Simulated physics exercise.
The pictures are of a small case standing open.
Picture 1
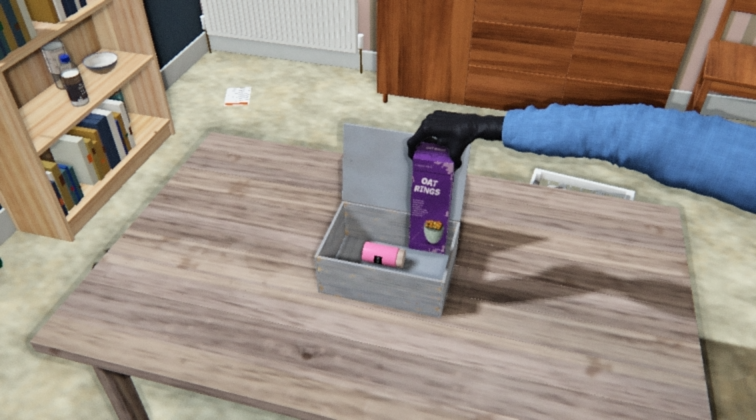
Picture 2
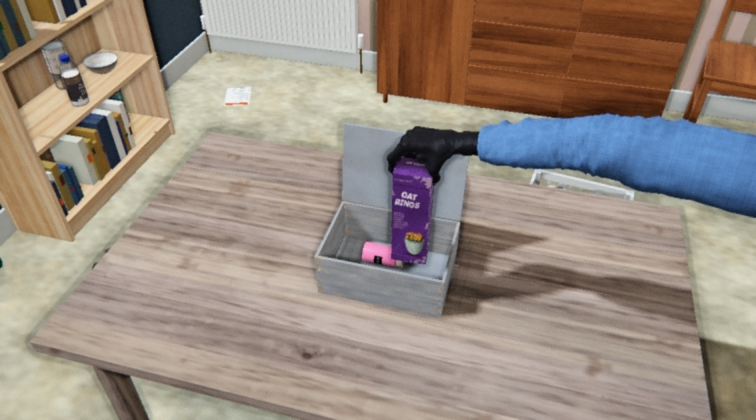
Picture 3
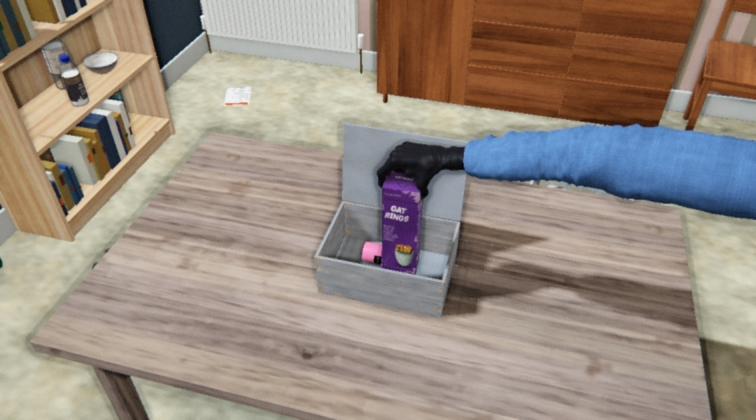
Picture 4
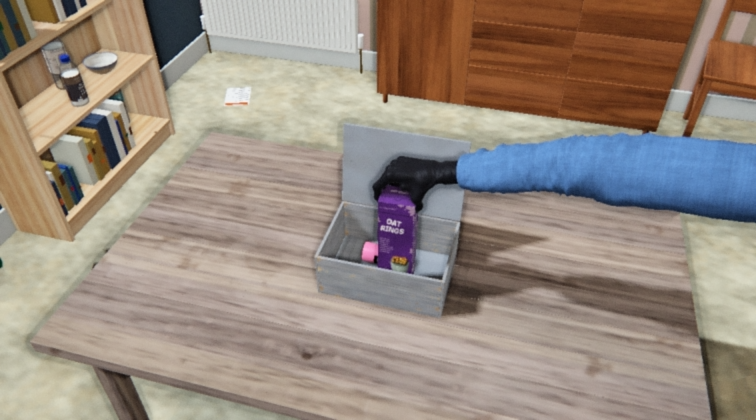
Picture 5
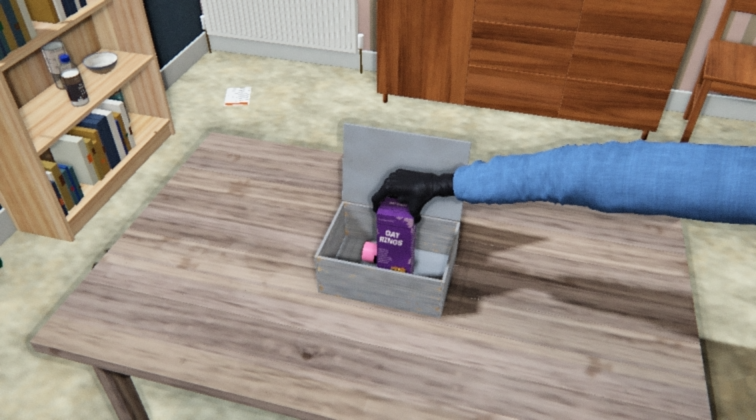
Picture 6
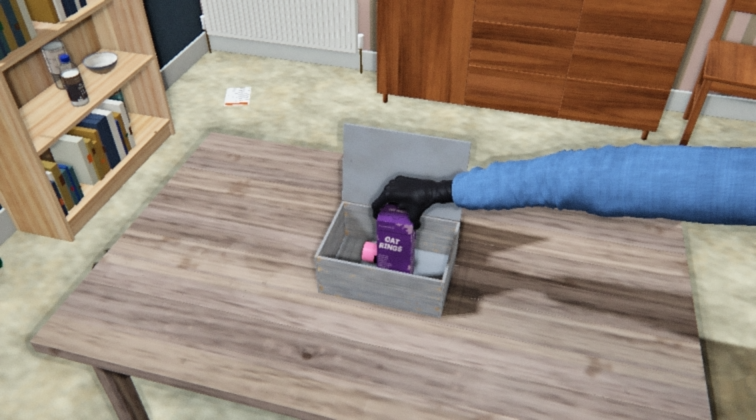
Black-gloved hand in a blue sleeve moving a purple carton left and lowering it into an open grey case beside a pink shaker.
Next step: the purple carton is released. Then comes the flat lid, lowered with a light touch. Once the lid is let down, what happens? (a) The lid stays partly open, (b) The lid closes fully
a, the lid stays partly open.
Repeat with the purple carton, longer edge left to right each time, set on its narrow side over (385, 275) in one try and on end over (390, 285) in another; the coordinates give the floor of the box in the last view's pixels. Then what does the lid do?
In the first case it comes fully down; in the second case it gets propped open.
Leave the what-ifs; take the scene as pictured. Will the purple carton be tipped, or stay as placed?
Well, it stays just as set.
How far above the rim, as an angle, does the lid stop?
Roughly 45 degrees above the rim.
Then, 1.10 s past the last view, lid starting down.
Then, 1.50 s past the last view, lid 66° above the rim.
Then, 1.80 s past the last view, lid 47° above the rim.
Then, 3.90 s past the last view, lid 46° above the rim.
Finally, lid 46° above the rim; both still in place. Final places as the last picture's camera would see them, purple carton near (396, 254).
